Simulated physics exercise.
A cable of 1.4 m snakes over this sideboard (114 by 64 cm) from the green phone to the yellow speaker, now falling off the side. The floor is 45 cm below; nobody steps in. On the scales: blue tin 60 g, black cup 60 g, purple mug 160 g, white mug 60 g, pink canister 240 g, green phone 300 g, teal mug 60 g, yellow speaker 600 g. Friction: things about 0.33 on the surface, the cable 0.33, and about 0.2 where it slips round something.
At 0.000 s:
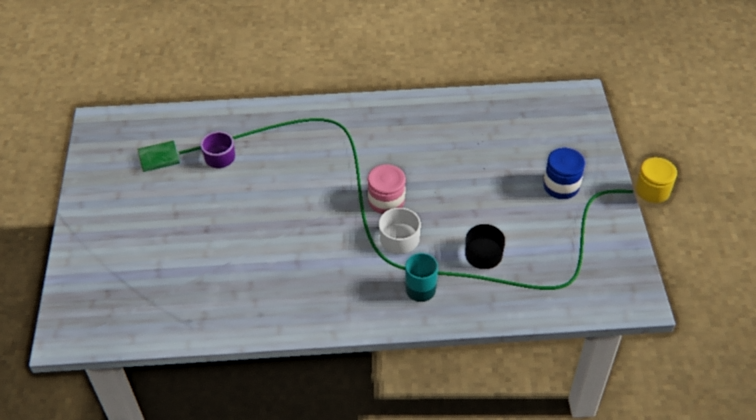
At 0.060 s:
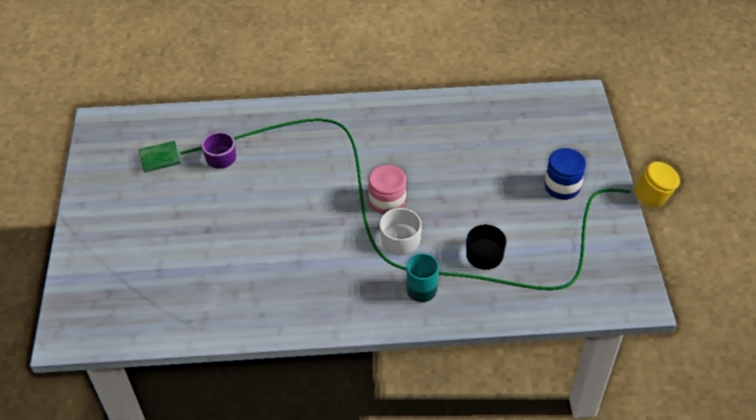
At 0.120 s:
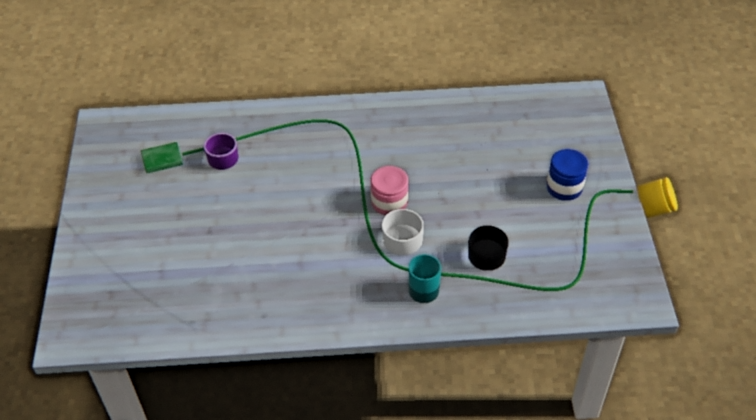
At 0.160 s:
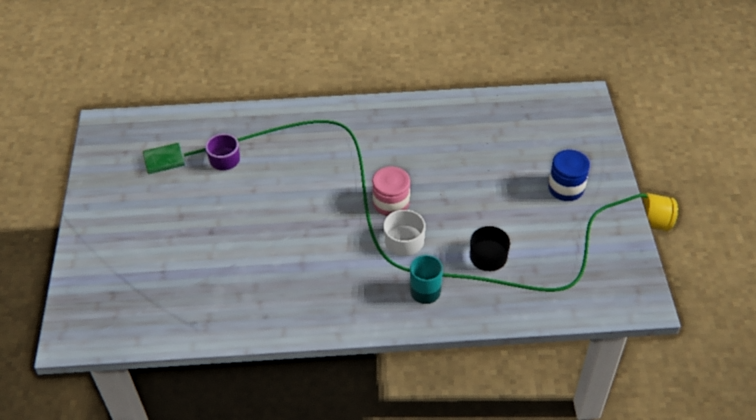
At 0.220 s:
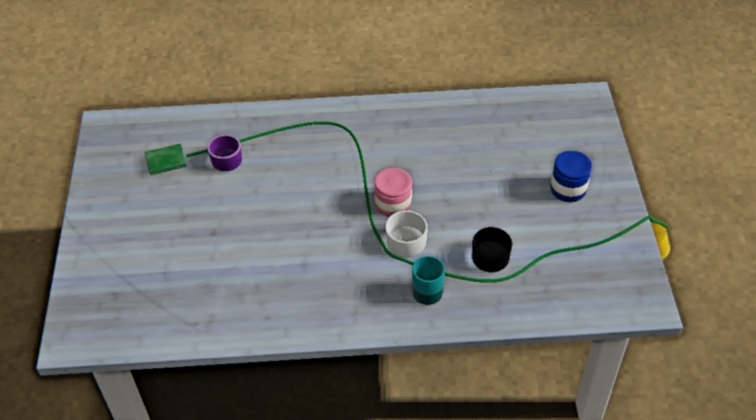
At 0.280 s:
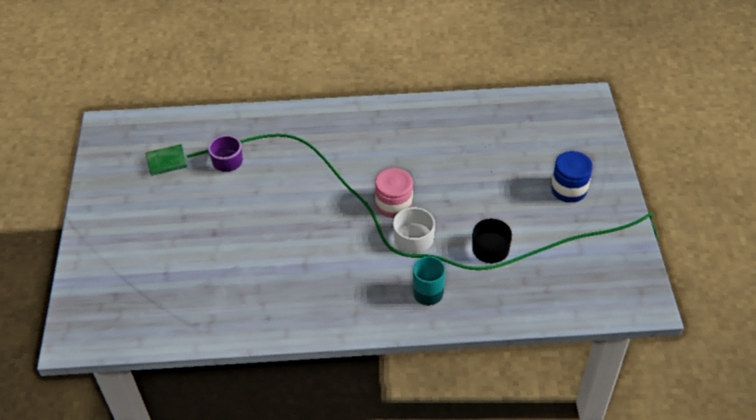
The yellow container tipped over the table's right edge and dropped out of sight, dragging the green cord straighter across the top, where it nudged the white and black cups slightly.
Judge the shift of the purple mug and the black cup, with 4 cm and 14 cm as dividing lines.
The purple mug slides into the middle band, the black cup ends far away.
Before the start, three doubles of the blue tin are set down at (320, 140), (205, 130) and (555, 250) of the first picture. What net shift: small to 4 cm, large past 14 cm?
In that order: Large, small, middling.
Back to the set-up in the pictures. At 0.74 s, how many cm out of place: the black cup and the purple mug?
About: Black cup 20 cm, purple mug 8 cm.
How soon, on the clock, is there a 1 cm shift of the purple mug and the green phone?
About: Purple mug 0.36 s, green phone 0.40 s.
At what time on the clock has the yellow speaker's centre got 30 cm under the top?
That is: 0.30 s.
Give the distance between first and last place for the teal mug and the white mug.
Teal mug 0 cm, white mug 15 cm.
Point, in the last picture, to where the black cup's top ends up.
At about (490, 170).
At 0.5 s, the cable's tail end at (193, 156); black cup 16 cm off its start, purple mug 7 cm off its start, white mug 13 cm off its start.
At 0.7 s, the cable's tail end at (193, 156); black cup 18 cm off its start, purple mug 7 cm off its start, white mug 15 cm off its start.
At 1.0 s, the cable's tail end at (193, 156); black cup 18 cm off its start at (490, 170), purple mug 7 cm off its start at (215, 173), white mug 15 cm off its start at (446, 177).
At 1.2 s, the cable's tail end at (193, 156); black cup 18 cm off its start, purple mug 7 cm off its start, white mug 15 cm off its start.
At 2.4 s, the cable's tail end at (193, 156); black cup 18 cm off its start at (490, 170), purple mug 7 cm off its start at (215, 173), white mug 15 cm off its start at (446, 177), yellow speaker over the edge.
